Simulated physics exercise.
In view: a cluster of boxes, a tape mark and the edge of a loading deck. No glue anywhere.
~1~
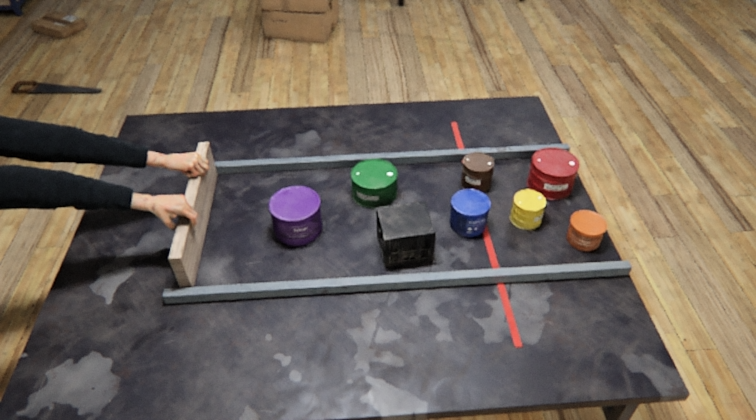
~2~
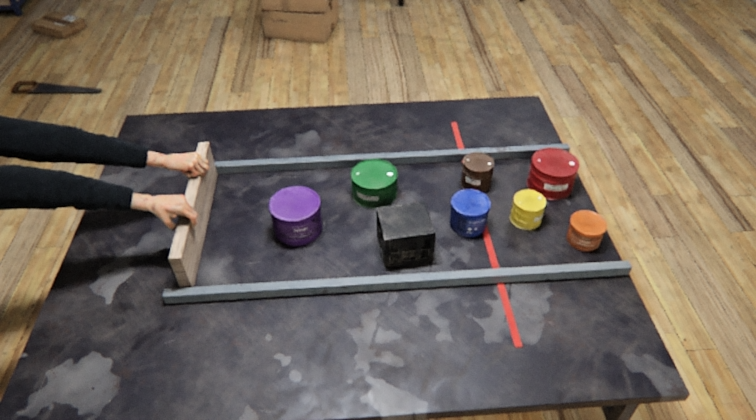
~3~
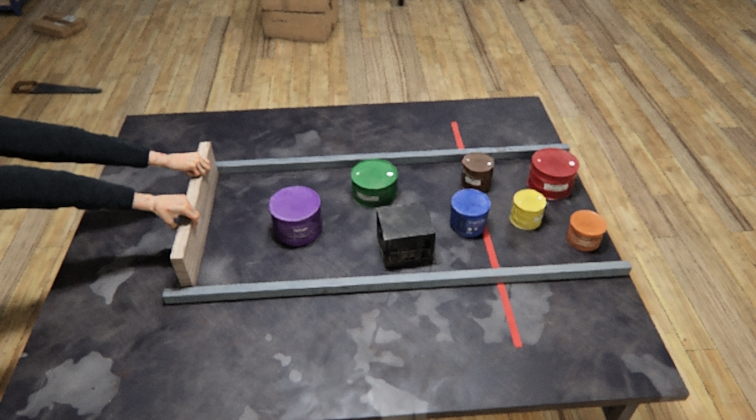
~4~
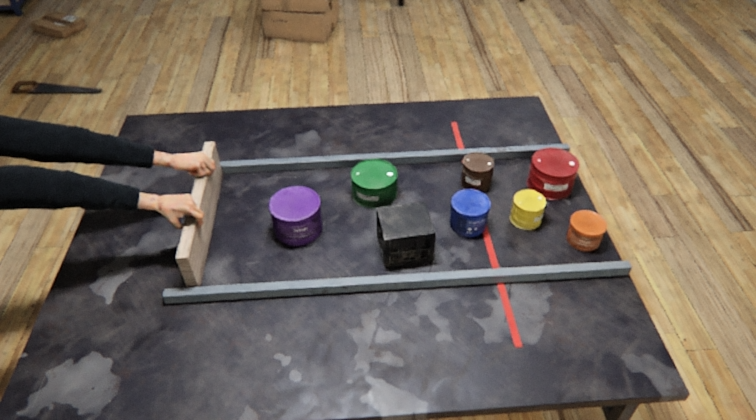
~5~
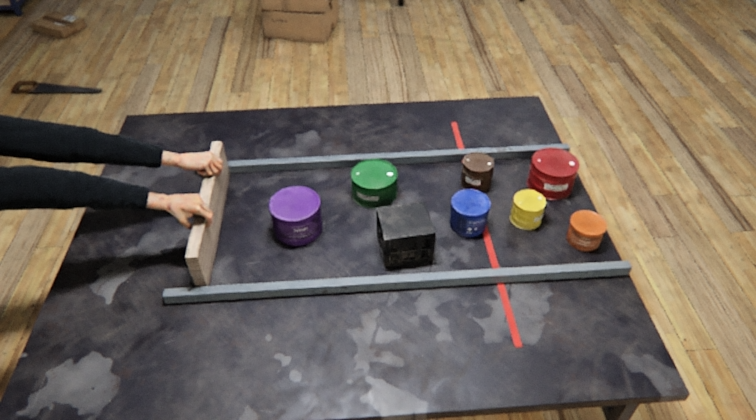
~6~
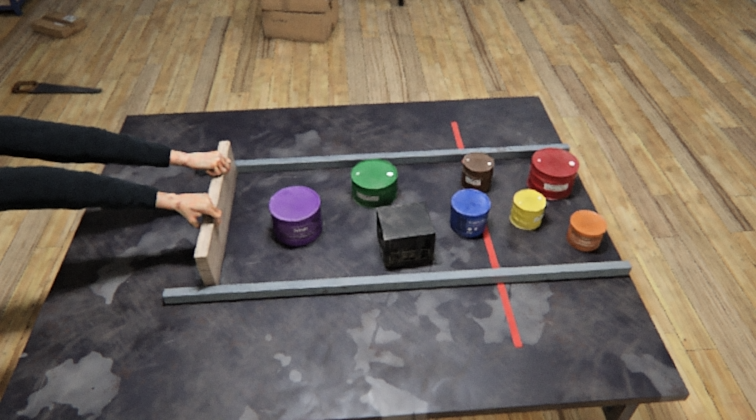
The clip opens on a dark tabletop where two hands grip a wooden plank at the left, between two grey rails, with colorful canisters, a black crate and a red tape line to the right. The hands then slide the plank slightly rightward, while the containers stay still.
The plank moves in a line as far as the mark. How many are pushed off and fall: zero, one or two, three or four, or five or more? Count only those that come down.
The number that fall off is zero.
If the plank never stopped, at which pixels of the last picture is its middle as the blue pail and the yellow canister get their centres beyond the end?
Near (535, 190) and (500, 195).
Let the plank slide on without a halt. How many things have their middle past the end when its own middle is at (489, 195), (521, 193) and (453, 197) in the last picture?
Place by place, 0, 1 and 0.
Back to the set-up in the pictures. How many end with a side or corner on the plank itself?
In contact: 3.
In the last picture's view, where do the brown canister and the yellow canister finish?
First (529, 165), then (581, 207).
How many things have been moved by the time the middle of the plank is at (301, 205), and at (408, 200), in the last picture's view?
1 and 4.
A little later, none off yet; orange pail at rest near (586, 231); red canister at rest near (553, 174); yellow canister at rest near (528, 209).
When it is over, the number that fall off is zero.
